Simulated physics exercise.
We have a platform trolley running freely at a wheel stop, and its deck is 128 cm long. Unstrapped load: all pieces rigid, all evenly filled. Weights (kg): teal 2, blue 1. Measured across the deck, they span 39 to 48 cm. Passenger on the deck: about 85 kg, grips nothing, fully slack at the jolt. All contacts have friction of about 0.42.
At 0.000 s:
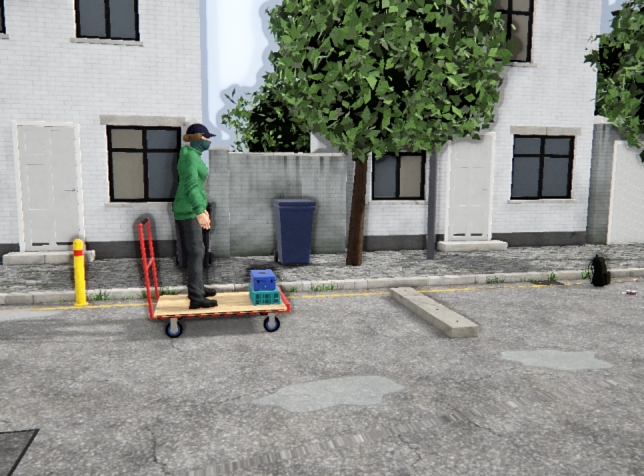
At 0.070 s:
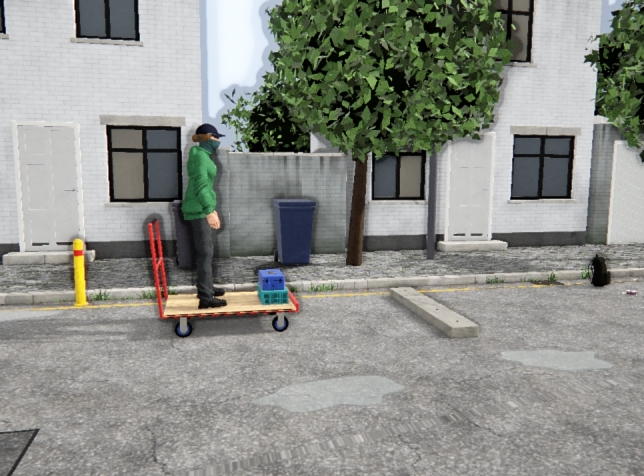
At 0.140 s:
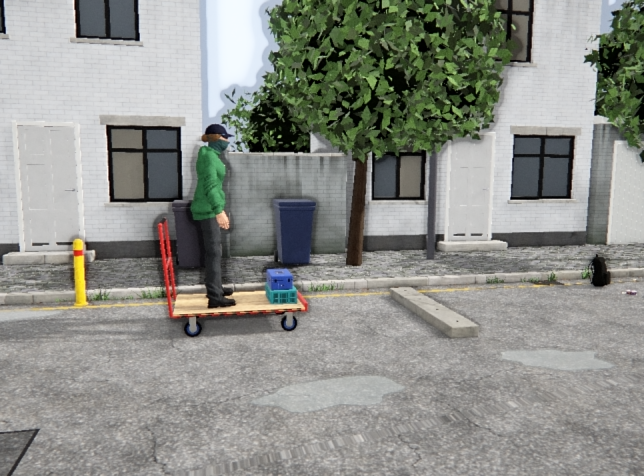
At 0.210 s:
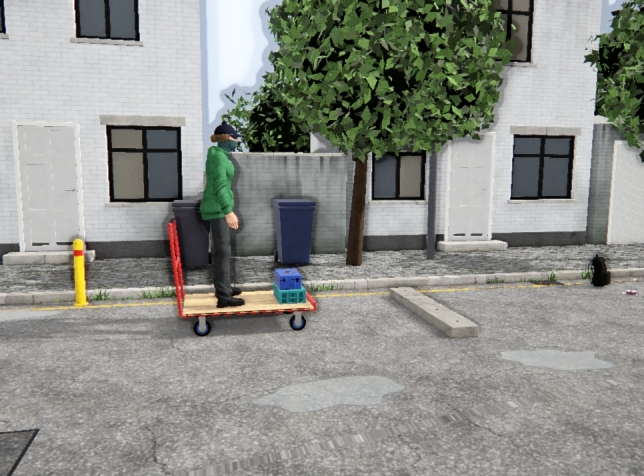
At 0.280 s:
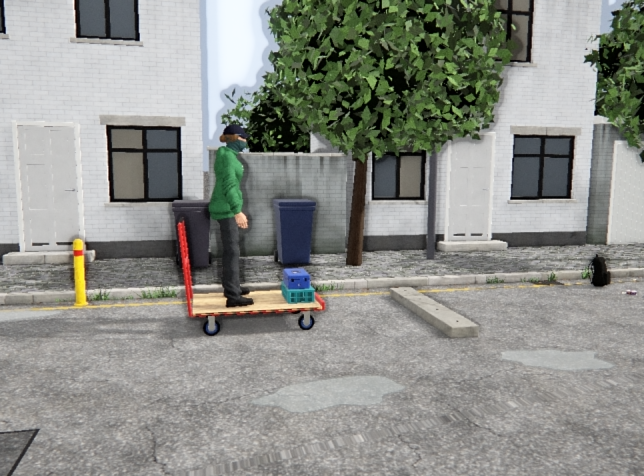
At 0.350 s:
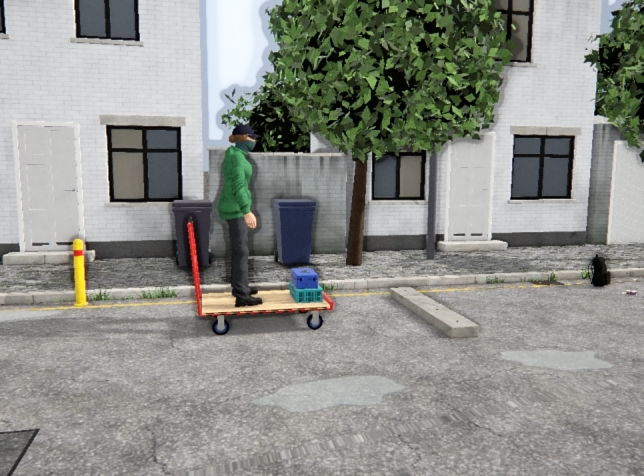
In the video, a person in a green jacket, dark cap and face covering stands on a red-framed platform trolley behind stacked blue and green crates as it rolls steadily right along a street, nearing a low concrete wheel stop.
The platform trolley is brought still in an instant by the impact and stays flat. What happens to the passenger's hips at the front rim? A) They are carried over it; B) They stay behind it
Option B: They stay behind it.
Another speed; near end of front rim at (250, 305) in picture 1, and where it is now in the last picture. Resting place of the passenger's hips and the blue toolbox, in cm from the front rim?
In that case the hips would stop 80 cm past the front rim, and the blue item 150 cm past it.
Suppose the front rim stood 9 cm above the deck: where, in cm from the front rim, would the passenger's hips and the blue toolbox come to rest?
In that setup the hips stop 70 cm short of the front rim, while the blue item goes 40 cm past.
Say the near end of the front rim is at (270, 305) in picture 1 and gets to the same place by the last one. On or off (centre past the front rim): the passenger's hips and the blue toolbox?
Then hips off, blue off.
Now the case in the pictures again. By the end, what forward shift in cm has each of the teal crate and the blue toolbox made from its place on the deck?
Roughly teal 5 cm, blue 30 cm.
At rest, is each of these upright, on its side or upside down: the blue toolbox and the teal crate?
At rest: Blue sideways; teal standing.
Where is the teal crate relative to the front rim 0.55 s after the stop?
Around 15 cm short of the front rim.
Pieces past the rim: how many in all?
1.
The wheels strike at 1.26 s.
After 1.81 s the passenger's hips are 67 cm behind the rim, near (368, 263) in the last picture's view.
After 2.26 s the passenger's hips are 67 cm behind the rim, near (369, 263) in the last picture's view.
At rest, 3.4 s, past the rim, blue toolbox; behind it, teal crate and the passenger's hips.
